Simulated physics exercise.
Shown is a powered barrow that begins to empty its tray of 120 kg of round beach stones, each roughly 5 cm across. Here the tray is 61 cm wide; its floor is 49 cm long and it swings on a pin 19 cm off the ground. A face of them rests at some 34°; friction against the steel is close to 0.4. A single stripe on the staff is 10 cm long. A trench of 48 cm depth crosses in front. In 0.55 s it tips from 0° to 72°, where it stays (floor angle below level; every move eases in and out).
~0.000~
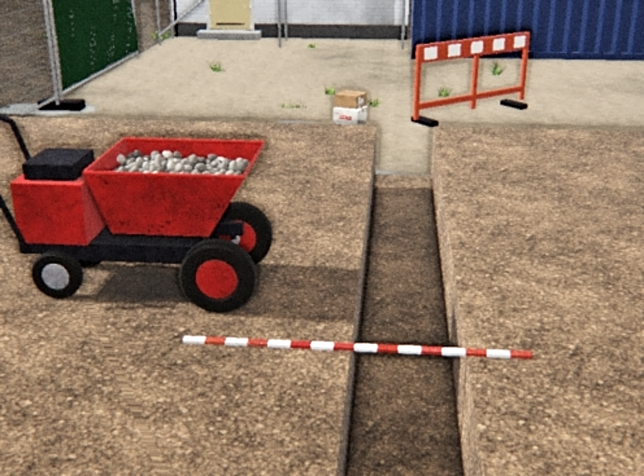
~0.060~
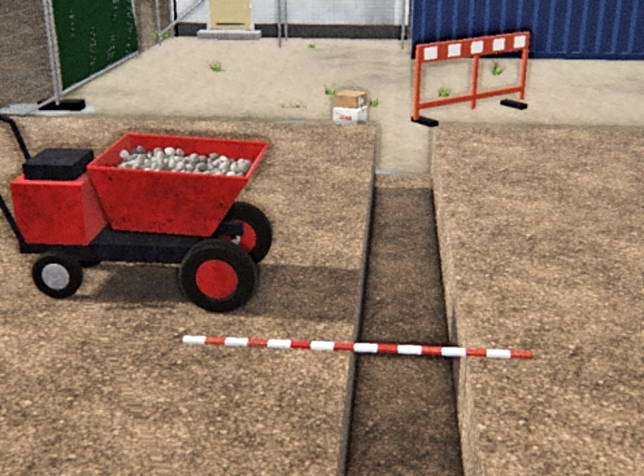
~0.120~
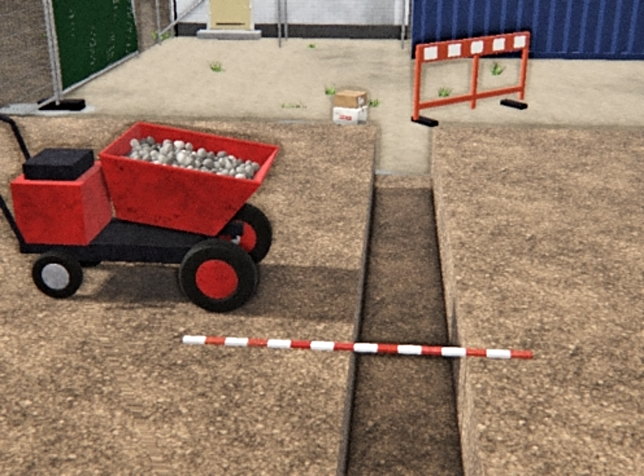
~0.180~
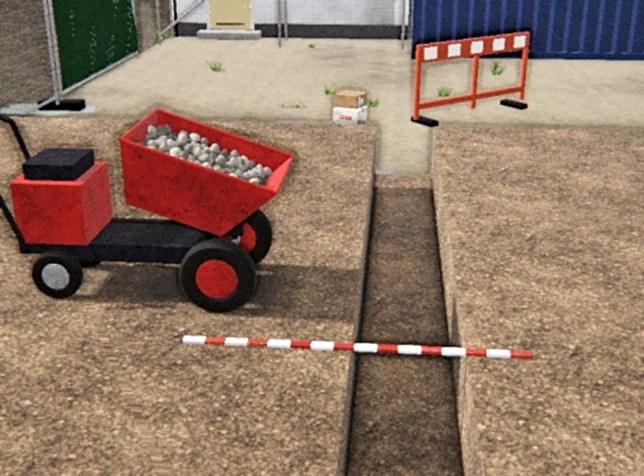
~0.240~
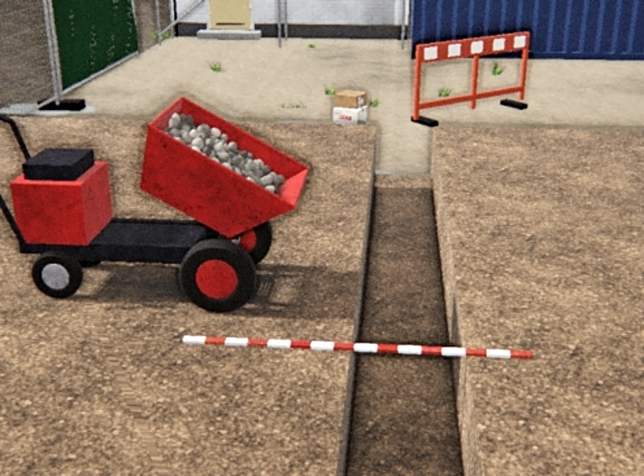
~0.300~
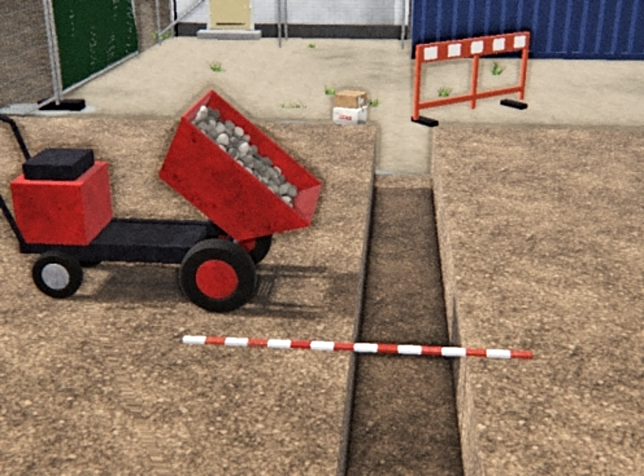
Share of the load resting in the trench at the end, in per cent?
97 per cent.
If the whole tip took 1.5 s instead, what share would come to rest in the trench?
Trench share: Approx. 95%.
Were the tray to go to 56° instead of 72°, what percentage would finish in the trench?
Roughly 45%.
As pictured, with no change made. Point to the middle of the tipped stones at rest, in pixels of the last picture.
Their middle ends up near (412, 365).
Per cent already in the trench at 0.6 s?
Approx. 25 % of the load.
After 0.4 s the floor is at 60°; 100 % in the tray; the foremost stones are at (313, 235).
After 0.6 s the floor is at 72°; 72 % in the tray, 4 % short of the trench, 25 % in the trench; the foremost stones are at (402, 297).
After 1.0 s the floor is at 72°; 18 % in the tray, 4 % short of the trench, 78 % in the trench; the foremost stones are at (450, 349).
After 3.0 s the floor is at 72°; 0 % in the tray, 3 % short of the trench, 97 % in the trench; the foremost stones are at (450, 358).
